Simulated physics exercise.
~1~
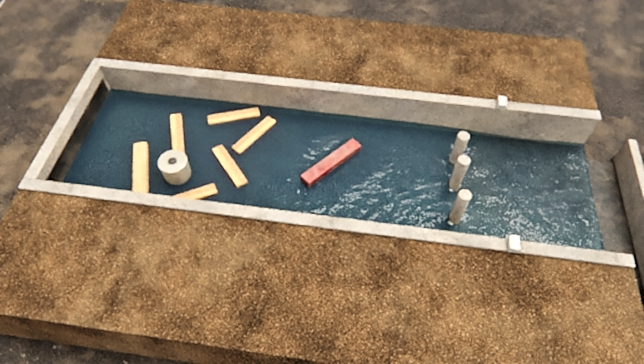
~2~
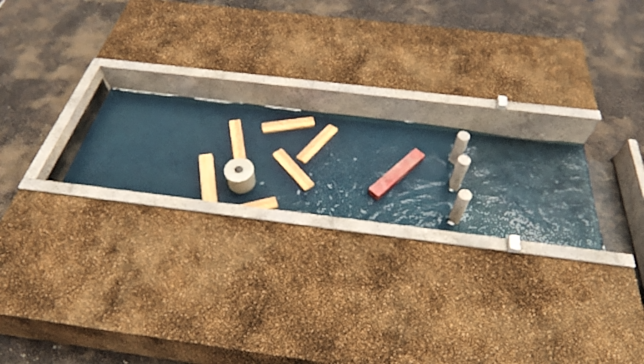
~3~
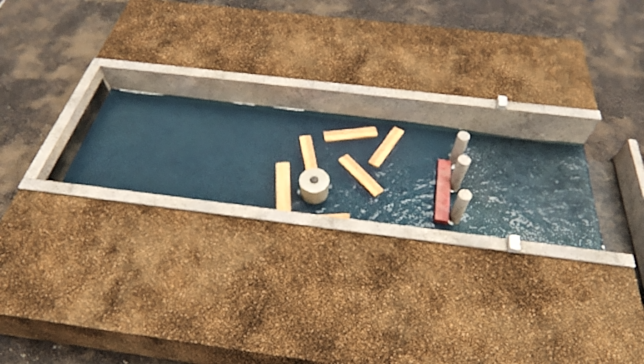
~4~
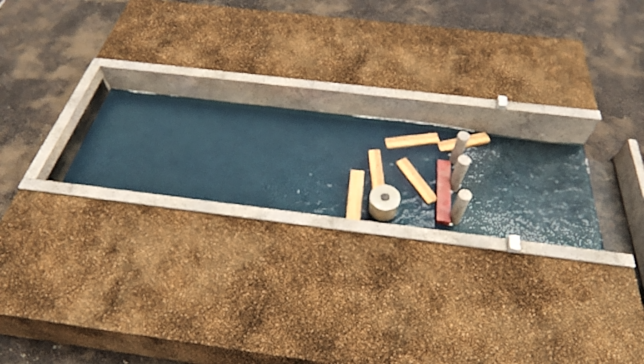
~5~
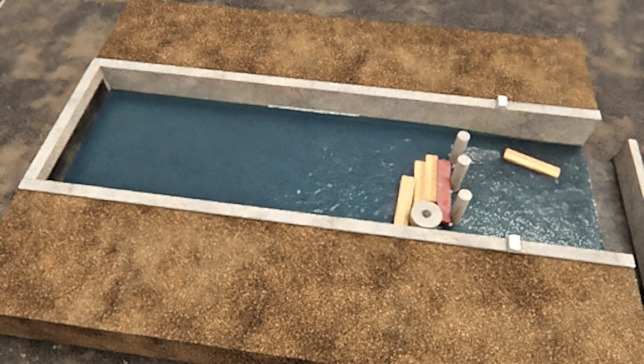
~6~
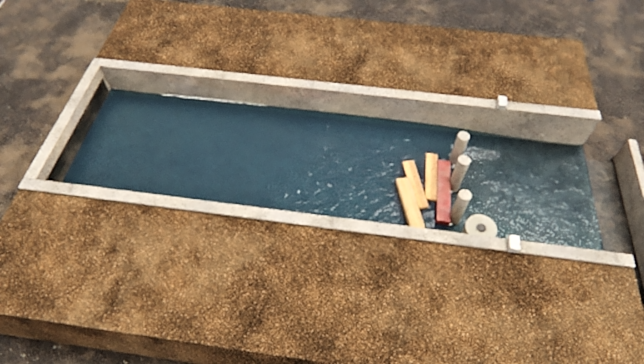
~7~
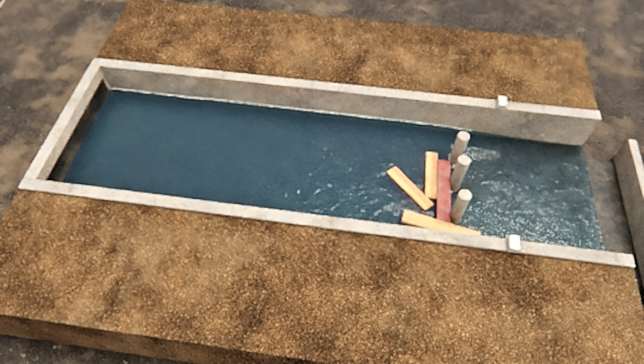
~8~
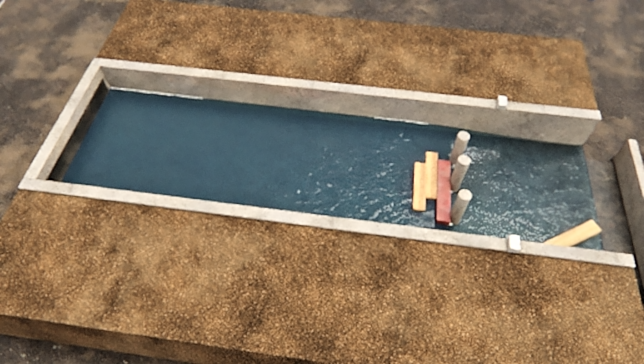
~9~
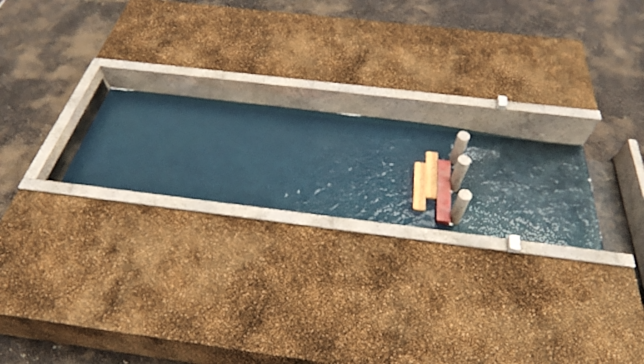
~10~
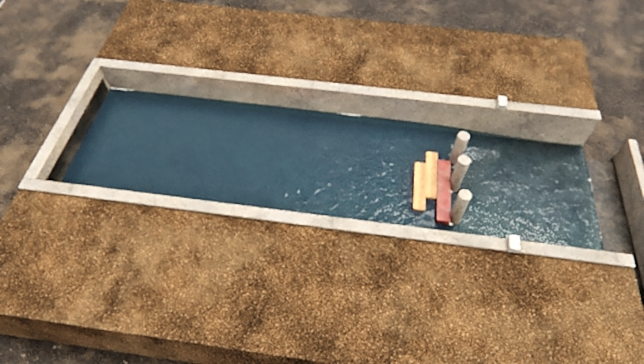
Boards and a tub drift right; some pass the posts, but the red beam stays caught.
